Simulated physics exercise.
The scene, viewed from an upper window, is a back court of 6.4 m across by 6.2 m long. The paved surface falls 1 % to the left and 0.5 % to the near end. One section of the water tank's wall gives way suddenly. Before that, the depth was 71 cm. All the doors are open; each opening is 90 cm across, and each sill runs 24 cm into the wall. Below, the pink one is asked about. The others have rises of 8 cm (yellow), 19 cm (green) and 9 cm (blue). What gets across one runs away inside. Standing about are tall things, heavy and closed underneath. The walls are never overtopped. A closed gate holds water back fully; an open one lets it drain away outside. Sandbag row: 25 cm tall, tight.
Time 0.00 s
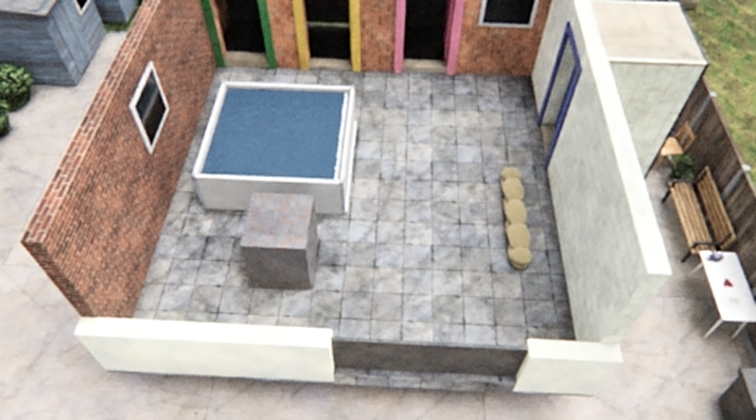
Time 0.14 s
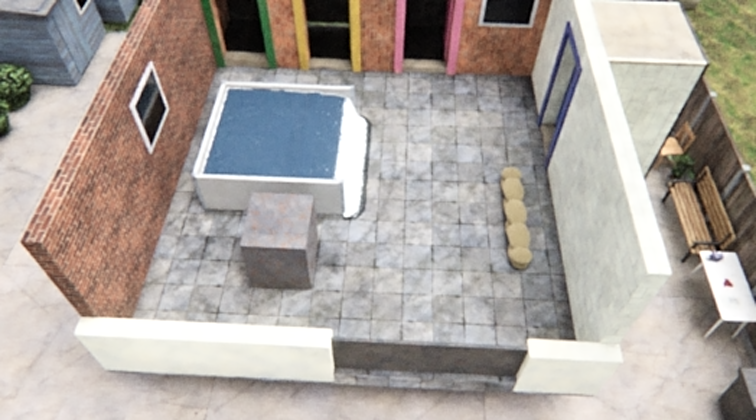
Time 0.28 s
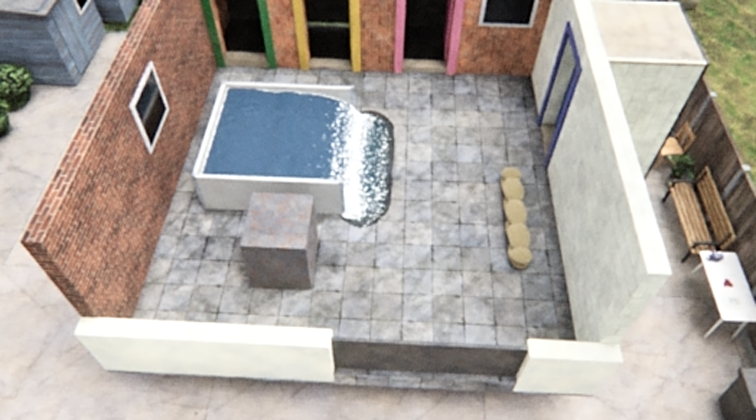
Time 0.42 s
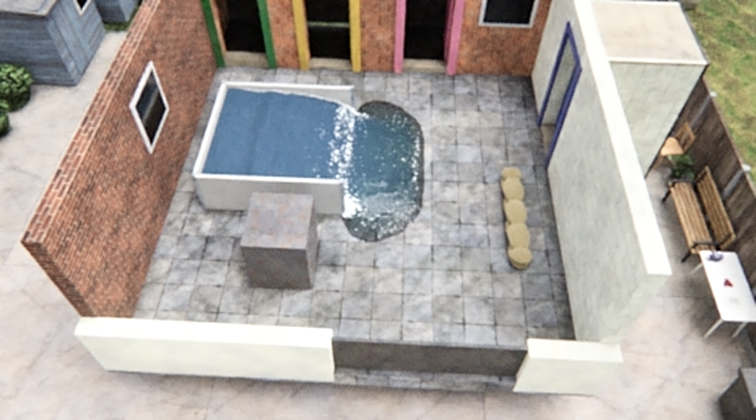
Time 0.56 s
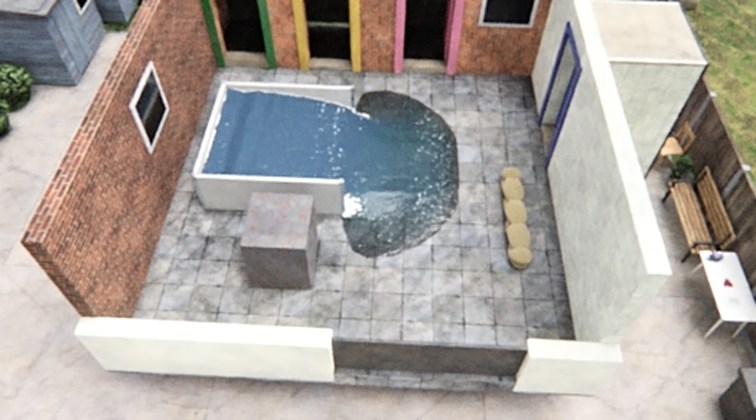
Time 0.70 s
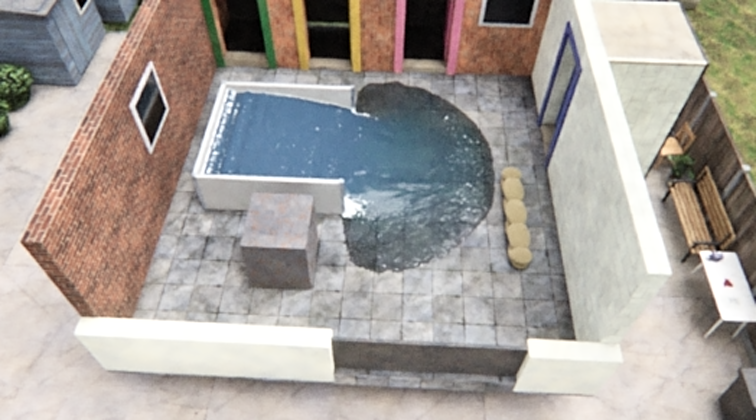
Water tank in a walled, paved courtyard bursting open along its right side, water pouring out and spreading rightward across the floor.
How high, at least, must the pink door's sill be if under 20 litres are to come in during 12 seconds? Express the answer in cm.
I would say about 8.5 cm.
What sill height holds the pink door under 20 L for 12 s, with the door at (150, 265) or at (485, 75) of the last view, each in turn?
You'd want about 12.0 cm there first, then about 19 cm.
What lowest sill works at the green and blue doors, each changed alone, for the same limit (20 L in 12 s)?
You'd want about 10.5 centimetres at green and about 32 centimetres at blue.
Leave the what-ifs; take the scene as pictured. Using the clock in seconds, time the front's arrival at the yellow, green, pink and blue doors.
Times: Yellow 3.8 s, green 5.5 s, pink 1.0 s, blue 1.0 s.
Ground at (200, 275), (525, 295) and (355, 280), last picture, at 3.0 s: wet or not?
Status: Clear / submerged / clear.
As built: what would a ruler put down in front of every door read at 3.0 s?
Depth (cm): Yellow 0 / green 0 / pink 7 / blue 27.
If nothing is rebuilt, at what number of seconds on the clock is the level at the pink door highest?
Roughly 4.0 s.
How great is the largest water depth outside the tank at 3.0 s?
Around 32 centimetres.
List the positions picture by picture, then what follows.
In the first frame, still water, 71 cm deep, in the water tank at (279, 132); the pink door at (428, 30) is dry.
In the second frame, the gap is at (347, 155), the front 0.3 m out at (363, 197); the back of the water tank holds 71 cm.
In the third frame, the gap is at (347, 156), the front 0.7 m out at (388, 182); the back of the water tank holds 71 cm.
In the fourth frame, the gap is at (347, 157), the front 1.3 m out at (419, 191); the back of the water tank holds 71 cm.
In the fifth frame, the front is at (454, 184), 1.9 m from the gap at (347, 157); 5.6 m2 of floor is wet, 68 cm left at the back.
In the sixth frame, the gap is at (347, 157), the front 2.5 m out at (489, 183); the back of the water tank holds 60 cm; 0.6 m in a straight line remain to the pink door at (428, 30).
After 1.4 s water covers 45 % of the floor, deepest (36 cm) near (494, 194); 4 cm at the pink door, 0 litres in over its 13 cm sill.
After 3.0 s water covers 55 % of the floor, deepest (32 cm) near (535, 121); 7 cm at the pink door, 0 litres in over its 13 cm sill.
After 12.0 s water covers 95 % of the floor, deepest (17 cm) near (150, 271); 3 cm at the pink door, 2 litres in over its 13 cm sill.
At the pink door as built, the water arrived by 1.1 s and peaked near 14 cm at 4.2 s.
With a sill of 6.5 cm, 39 litres would have come in within the 12 s; with 10.5 cm, 8 litres. So under 20 litres takes about 8.5 cm.
